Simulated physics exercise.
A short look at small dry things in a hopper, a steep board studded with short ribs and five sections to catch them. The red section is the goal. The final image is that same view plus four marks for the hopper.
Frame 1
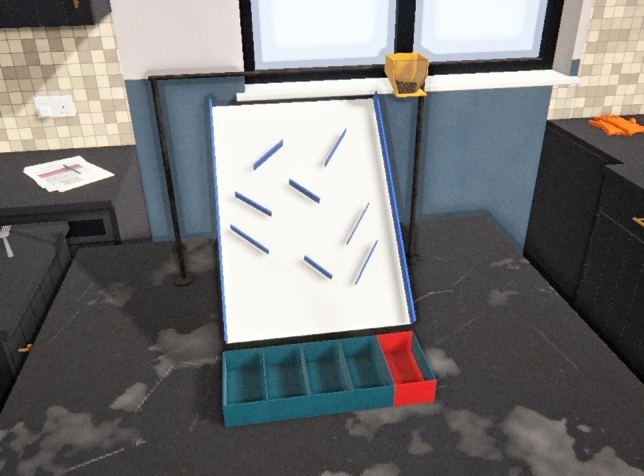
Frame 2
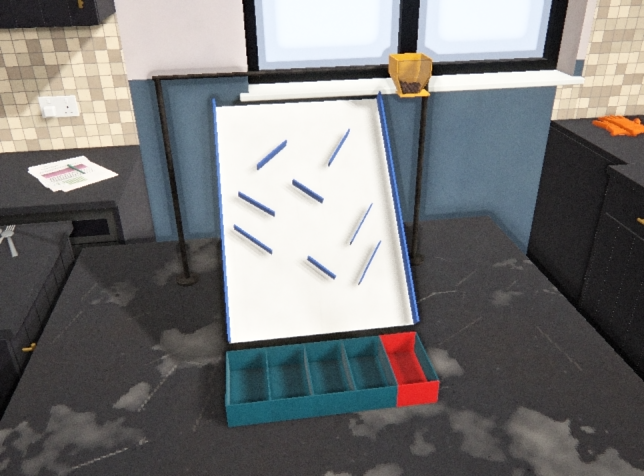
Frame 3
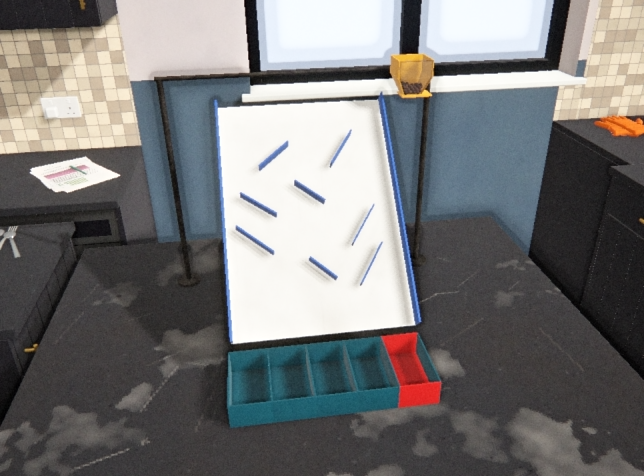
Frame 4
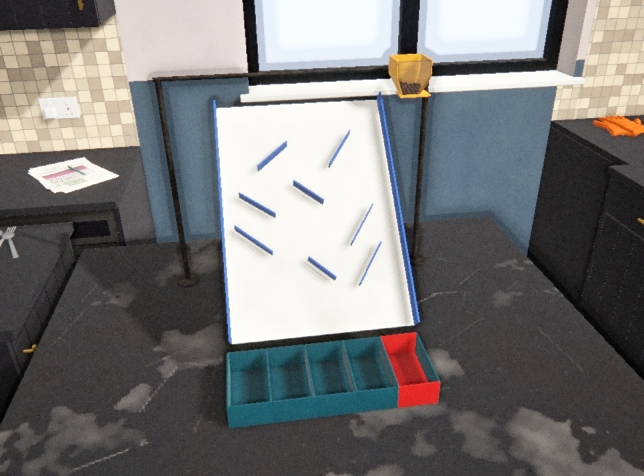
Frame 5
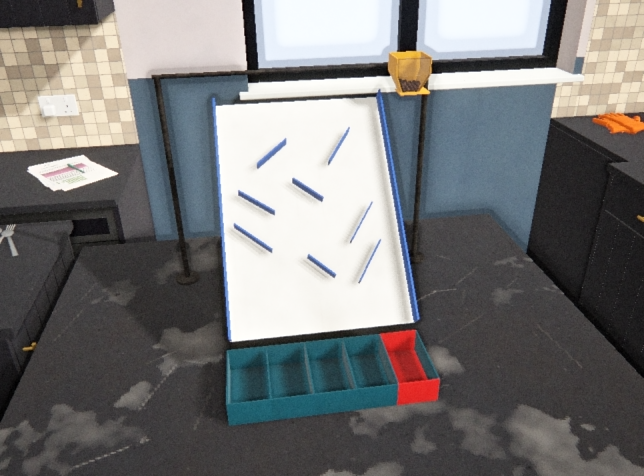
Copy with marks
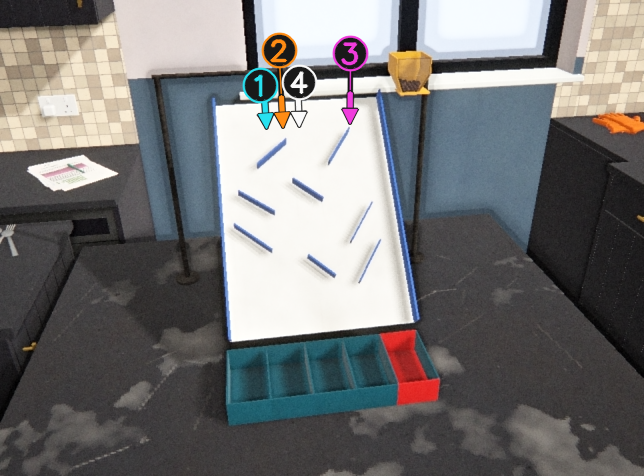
A white board with blue ribs stands above a sectioned tray, and nothing noticeably moves.
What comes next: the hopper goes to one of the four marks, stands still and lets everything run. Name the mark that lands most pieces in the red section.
I would pick mark 3.
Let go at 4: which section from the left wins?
It is the fourth one.
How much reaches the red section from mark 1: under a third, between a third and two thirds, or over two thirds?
It is under a third.
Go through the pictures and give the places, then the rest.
The first picture shows hopper at (405, 86), allspice berries, door shut.
The second picture shows ribs (257, 165) to (287, 140), (330, 162) to (350, 128), (238, 191) to (275, 212).
The third picture shows ribs (295, 180) to (325, 200), (236, 225) to (274, 251), (354, 242) to (374, 204).
The fourth picture shows ribs (309, 257) to (337, 277), (361, 283) to (381, 241).
The fifth picture shows red section at (418, 390), number 5 of 5 from the left.
On the marked copy, mark 1 meets the board at (266, 123); mark 2 meets the board at (282, 122); mark 3 meets the board at (350, 118); mark 4 meets the board at (299, 121).
With 1, a small part in the red section, most in other sections, a stray few outside the box.
With 2, a small part in the red section, nearly all in other sections.
With 3, about half in the red section, about half in other sections, a stray few outside the box.
With 4, a stray few in the red section, nearly all in other sections.
